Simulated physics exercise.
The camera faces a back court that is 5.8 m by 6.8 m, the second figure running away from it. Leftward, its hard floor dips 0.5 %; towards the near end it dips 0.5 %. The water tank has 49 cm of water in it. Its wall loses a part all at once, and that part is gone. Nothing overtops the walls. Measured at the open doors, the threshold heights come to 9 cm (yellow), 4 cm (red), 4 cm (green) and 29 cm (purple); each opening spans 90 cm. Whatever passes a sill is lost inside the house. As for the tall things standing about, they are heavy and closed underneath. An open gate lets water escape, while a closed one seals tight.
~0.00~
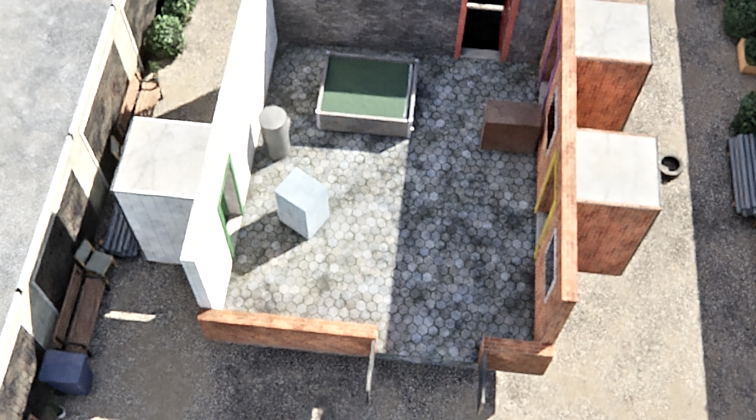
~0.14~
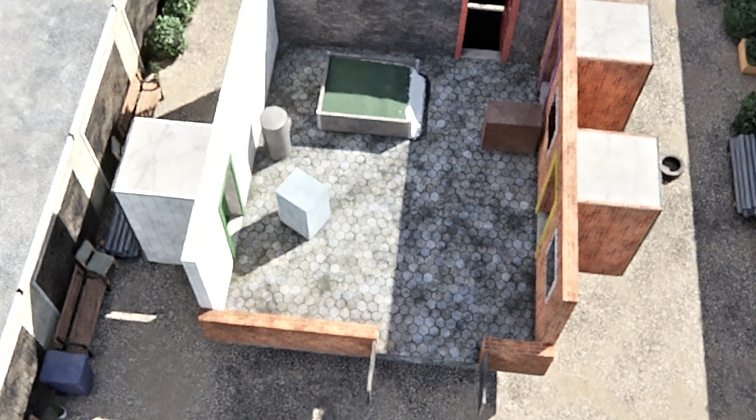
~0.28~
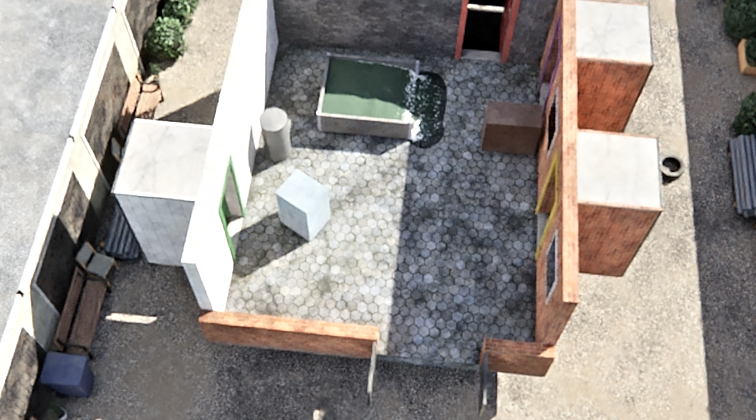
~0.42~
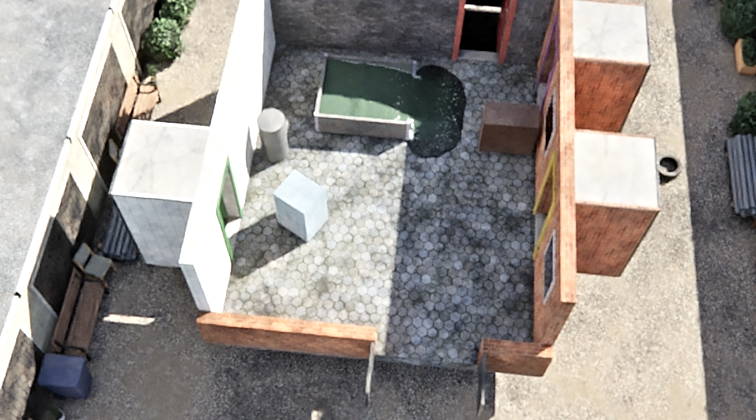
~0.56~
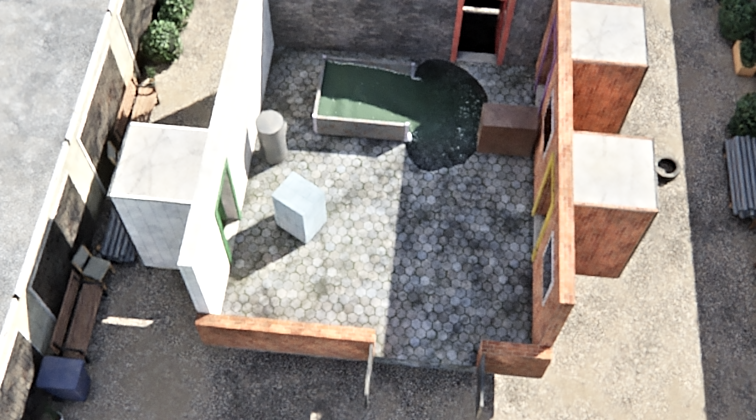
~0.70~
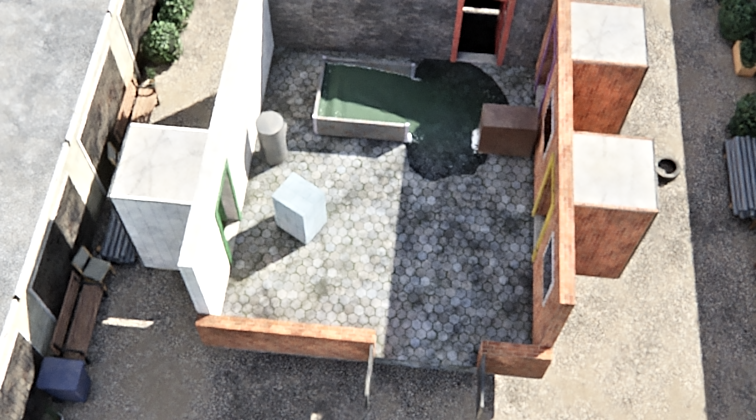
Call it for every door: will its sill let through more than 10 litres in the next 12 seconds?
Yellow door - it will not, red door - it will, green door - it will not, purple door - it will not.
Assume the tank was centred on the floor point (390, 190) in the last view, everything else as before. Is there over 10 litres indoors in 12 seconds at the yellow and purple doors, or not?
Yellow door exceeded, purple door held.
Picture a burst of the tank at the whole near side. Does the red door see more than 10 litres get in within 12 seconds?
Against that limit: Red short of it.
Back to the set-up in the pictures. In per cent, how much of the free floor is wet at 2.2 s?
Some 25 per cent of the floor is wet.
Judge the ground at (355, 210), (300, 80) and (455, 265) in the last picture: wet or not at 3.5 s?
Well, the first is untouched by it, the next untouched by it, the last drenched.
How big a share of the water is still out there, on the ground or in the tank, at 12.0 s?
Around 76 percent of the water.
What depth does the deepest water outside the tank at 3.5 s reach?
It tops out at some 22 cm.
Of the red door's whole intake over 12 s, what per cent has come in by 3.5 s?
Estimate: Around 45 per cent.
After 1.4 s water covers 20 % of the floor and is deepest (28 cm) near (532, 118); yellow door not reached, red door 7 cm at the sill, 0 L in, green door not reached, purple door 24 cm at the sill, 0 L in.
After 2.2 s water covers 25 % of the floor and is deepest (32 cm) near (532, 72); yellow door 9 cm at the sill, 0 L in, red door 8 cm at the sill, 12 L in, green door not reached, purple door 26 cm at the sill, 0 L in.
After 3.5 s water covers 40 % of the floor and is deepest (22 cm) near (481, 121); yellow door 7 cm at the sill, 0 L in, red door 13 cm at the sill, 60 L in, green door not reached, purple door 18 cm at the sill, 0 L in.
After 7.0 s water covers 65 % of the floor and is deepest (12 cm) near (274, 50); yellow door 3 cm at the sill, 0 L in, red door 6 cm at the sill, 127 L in, green door not reached, purple door 6 cm at the sill, 0 L in.
After 12.0 s water covers 80 % of the floor and is deepest (6 cm) near (219, 329); yellow door 2 cm at the sill, 0 L in, red door 2 cm at the sill, 130 L in, green door 4 cm at the sill, 0 L in, purple door 2 cm at the sill, 0 L in.
